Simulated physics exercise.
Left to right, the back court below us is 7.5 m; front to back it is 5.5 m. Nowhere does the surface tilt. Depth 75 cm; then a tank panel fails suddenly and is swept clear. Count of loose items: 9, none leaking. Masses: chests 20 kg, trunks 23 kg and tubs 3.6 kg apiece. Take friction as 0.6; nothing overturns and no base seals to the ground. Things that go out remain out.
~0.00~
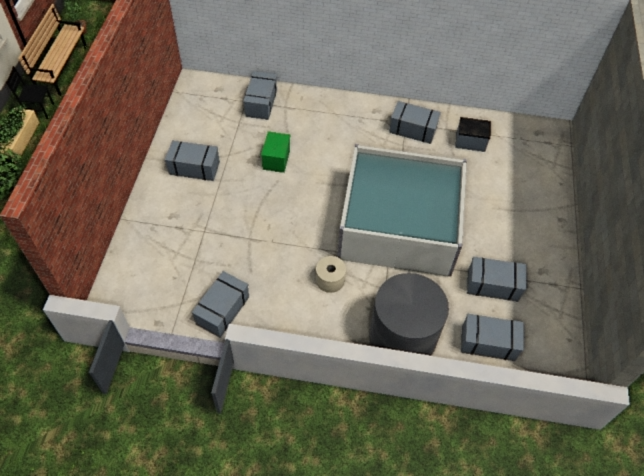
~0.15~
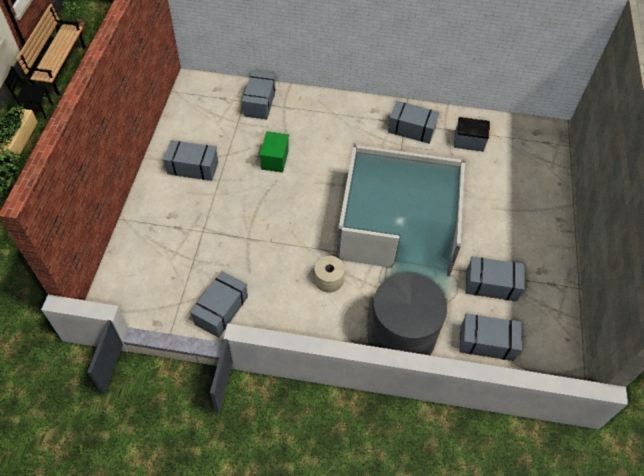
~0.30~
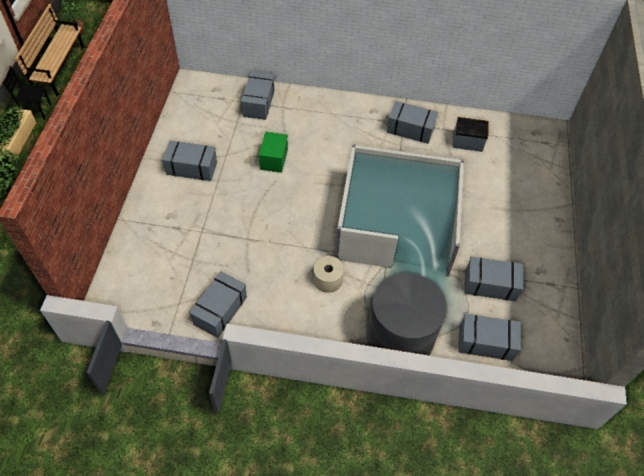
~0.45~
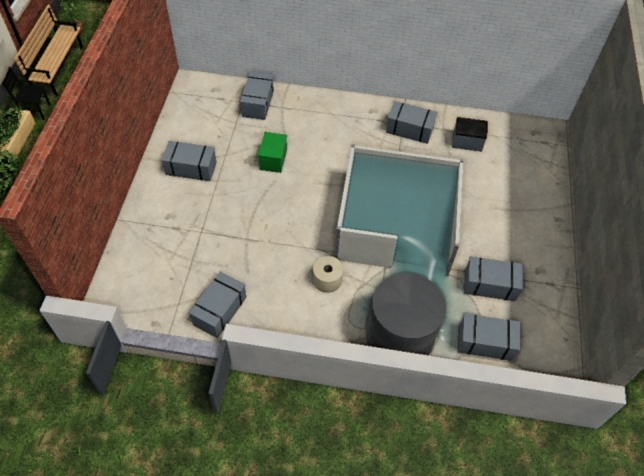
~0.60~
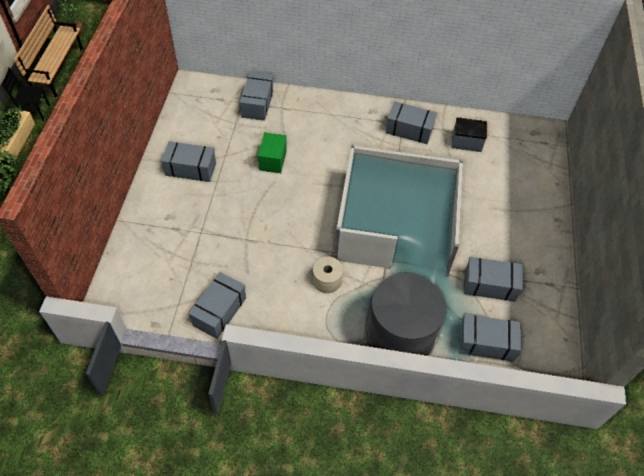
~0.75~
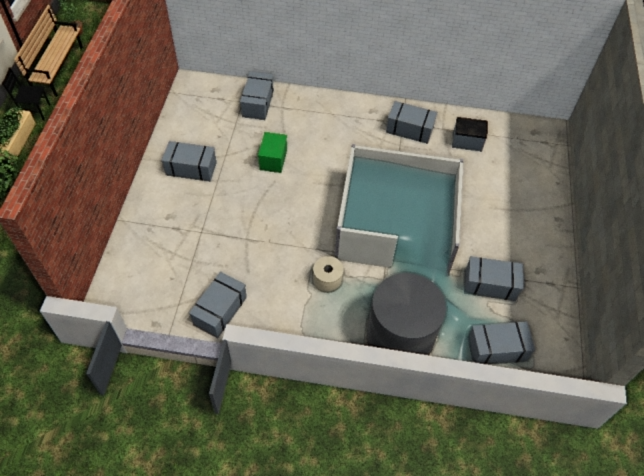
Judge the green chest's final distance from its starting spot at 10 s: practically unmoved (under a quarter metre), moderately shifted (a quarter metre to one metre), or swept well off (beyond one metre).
It remains nearby.
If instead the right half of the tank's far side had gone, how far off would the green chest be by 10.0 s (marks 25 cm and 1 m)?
Note: Green chest unmoved.
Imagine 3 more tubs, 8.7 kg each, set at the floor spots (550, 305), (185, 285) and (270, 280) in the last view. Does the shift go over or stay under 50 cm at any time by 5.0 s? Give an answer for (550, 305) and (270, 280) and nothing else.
Order kept: Exceeds it, exceeds it.
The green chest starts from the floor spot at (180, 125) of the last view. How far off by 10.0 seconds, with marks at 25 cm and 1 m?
It stays put.
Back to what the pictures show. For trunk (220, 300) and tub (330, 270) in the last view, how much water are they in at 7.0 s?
Roughly 7 and 2 cm.
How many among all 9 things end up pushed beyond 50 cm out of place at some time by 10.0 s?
Answer: 4.
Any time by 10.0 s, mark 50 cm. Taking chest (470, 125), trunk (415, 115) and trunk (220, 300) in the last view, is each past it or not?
Results in listed order: Falls short / falls short / exceeds.
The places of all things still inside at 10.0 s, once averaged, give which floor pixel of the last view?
I'd put it around (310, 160).
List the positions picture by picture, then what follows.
In the first picture, the green chest at (276, 144) rests on the ground; 2.6 m2 under water; 0 of 9 have shifted.
In the second picture, the green chest at (275, 144), on the bottom; 3.2 m2 under water; 0 of 9 have shifted.
In the third picture, the green chest at (273, 145), on the bottom; water covers 3.8 m2; 0 of 9 have shifted.
In the fourth picture, the green chest at (273, 145), on the bottom; water covers 4.2 m2; 0 of 9 have shifted.
In the fifth picture, the green chest at (272, 145) rests on the ground; water covers 4.8 m2; 0 of 9 have shifted.
In the sixth picture, the green chest at (273, 145), on the bottom; water covers 5.7 m2; 1 of 9 have shifted.
After 2.0 s the green chest is near (273, 145), 0.0 m from its start, aground; 0 of 9 are out; 2 afloat.
After 4.5 s the green chest is near (273, 145), 0.0 m from its start, aground; 0 of 9 are out; 1 afloat.
After 7.0 s the green chest is near (273, 145), 0.0 m from its start, aground; 0 of 9 are out; 2 afloat.
After 10.0 s the green chest is near (273, 145), 0.0 m from its start, aground; 0 of 9 are out; 2 afloat.
